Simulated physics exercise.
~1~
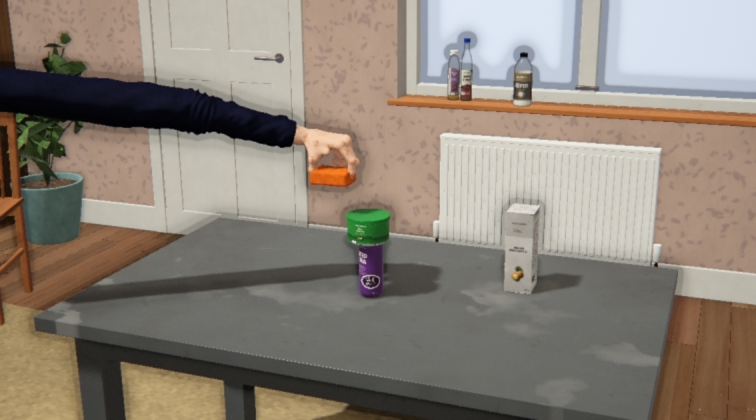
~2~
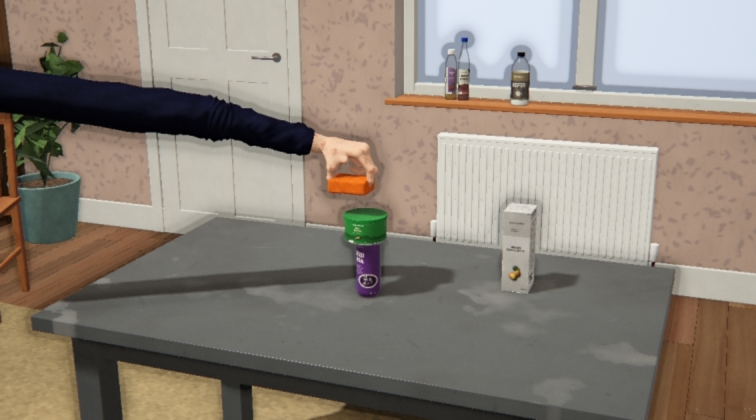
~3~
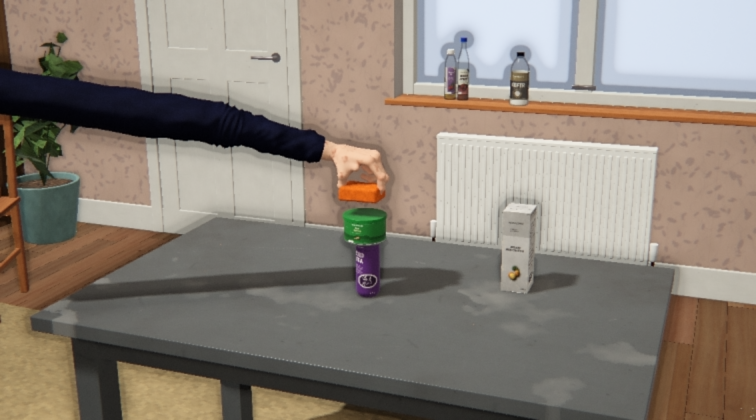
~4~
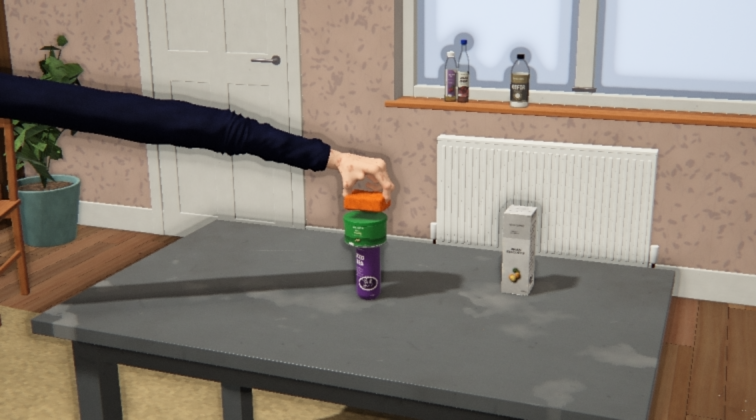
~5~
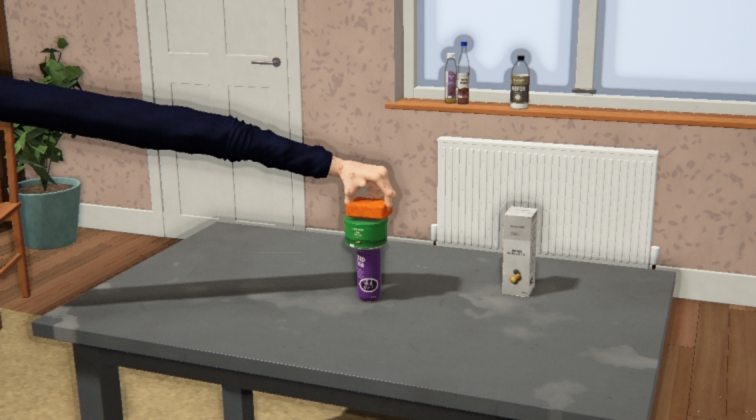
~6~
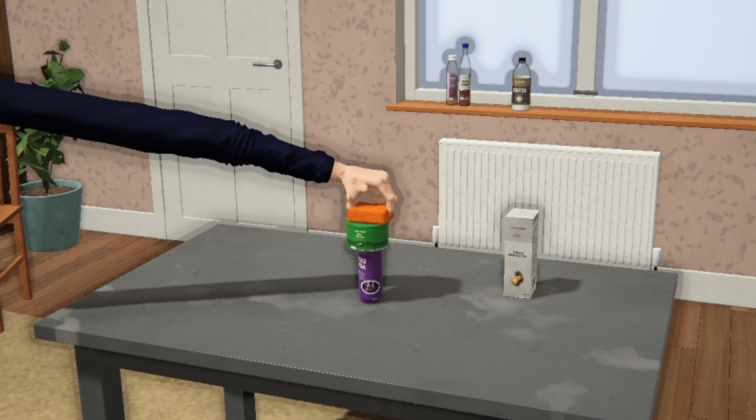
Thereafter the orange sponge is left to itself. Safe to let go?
I expect everything to stay in place.
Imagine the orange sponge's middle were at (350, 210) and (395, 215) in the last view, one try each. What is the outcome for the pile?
The first try leaves the pile standing, the second leaves it knocked down.
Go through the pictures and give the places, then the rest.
The first picture shows still above its spot; orange sponge (333, 176); white carton (522, 249).
The second picture shows still above its spot; orange sponge (351, 184); green tub (366, 226).
The third picture shows still above its spot; orange sponge (362, 192); purple can (368, 267).
The fourth picture shows still above its spot; orange sponge (367, 201); white carton (519, 250).
The fifth picture shows still above its spot; orange sponge (370, 208); green tub (366, 231).
The sixth picture shows in place under the hand; orange sponge (371, 213); purple can (371, 273).
Then, 1.00 s later than the last frame, all is still.
Then, 2.10 s later than the last frame, orange sponge resting near (371, 213).
When it is over, all 4 as before. End places, in pixels of the last picture, orange sponge near (371, 213). The pile holds.
